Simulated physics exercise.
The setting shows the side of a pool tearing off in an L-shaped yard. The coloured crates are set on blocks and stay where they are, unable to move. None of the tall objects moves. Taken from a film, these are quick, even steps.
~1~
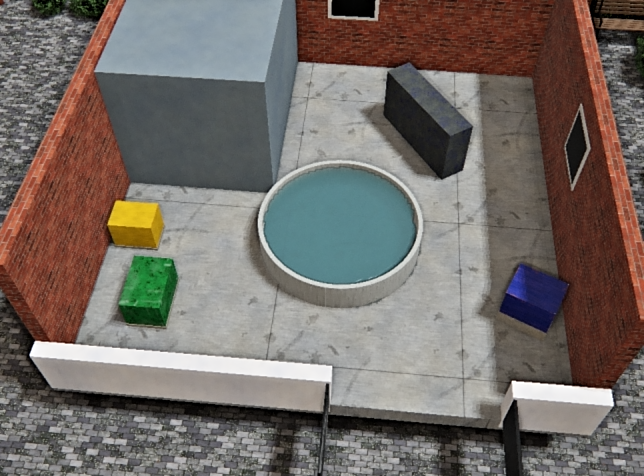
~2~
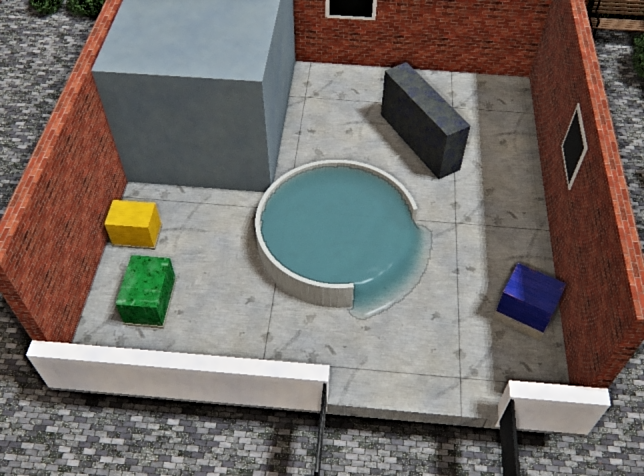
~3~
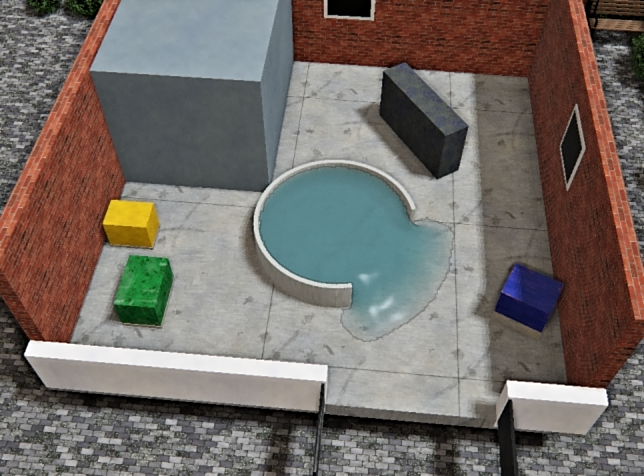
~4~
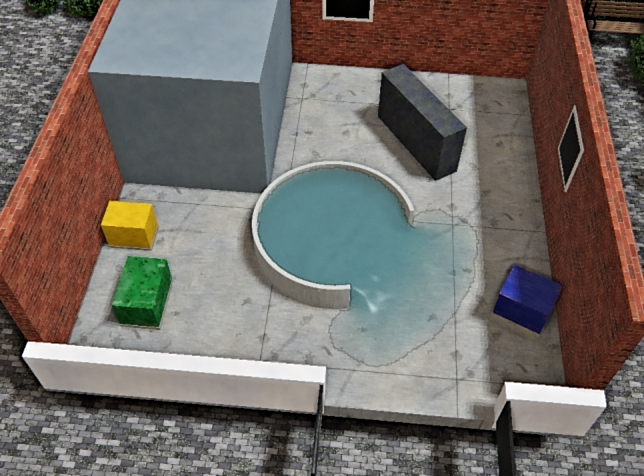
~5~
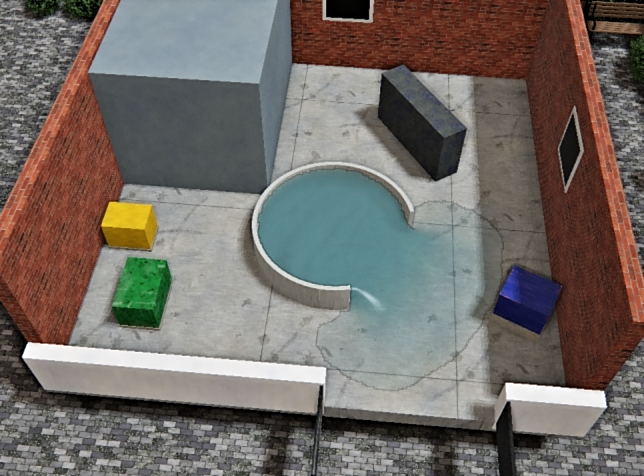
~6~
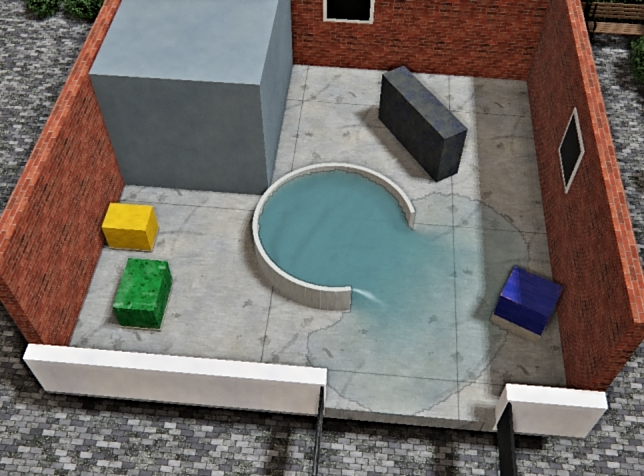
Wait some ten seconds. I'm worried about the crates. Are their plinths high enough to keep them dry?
Result: Green crate: A dry one; blue crate: A wet one; yellow crate: A dry one.
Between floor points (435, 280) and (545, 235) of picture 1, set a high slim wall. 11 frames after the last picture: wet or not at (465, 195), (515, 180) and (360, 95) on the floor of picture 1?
Outcome by spot, in order - watered, watered, unwatered.
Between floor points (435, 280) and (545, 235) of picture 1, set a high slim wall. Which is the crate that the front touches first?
The blue-painted one.
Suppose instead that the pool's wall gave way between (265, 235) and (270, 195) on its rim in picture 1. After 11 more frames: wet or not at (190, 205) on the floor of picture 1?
My call for that point is drenched.
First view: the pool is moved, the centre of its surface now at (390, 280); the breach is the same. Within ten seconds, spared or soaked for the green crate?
The green crate is untouched.
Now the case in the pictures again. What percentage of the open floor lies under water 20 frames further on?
Estimate: Some 35 in a hundred.
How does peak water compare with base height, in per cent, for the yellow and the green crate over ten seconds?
In order: 0% and 10%.
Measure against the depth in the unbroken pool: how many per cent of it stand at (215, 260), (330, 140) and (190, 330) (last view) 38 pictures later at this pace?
Going place by place: 0 %, 0 % and 0 %.
A moment on, water covers 25 % of the floor; the green crate not reached, the blue crate water round its plinth, the yellow crate not reached.
Next, water covers 25 % of the floor; the green crate not reached, the blue crate water round its plinth, the yellow crate not reached.
Then, water covers 35 % of the floor; the green crate not reached, the blue crate water round its plinth, the yellow crate not reached.
Later, water covers 55 % of the floor; the green crate not reached, the blue crate water round its plinth, the yellow crate not reached.
In the end, water covers 65 % of the floor; the green crate stayed above the water, the blue crate was topped, the yellow crate stayed above the water.
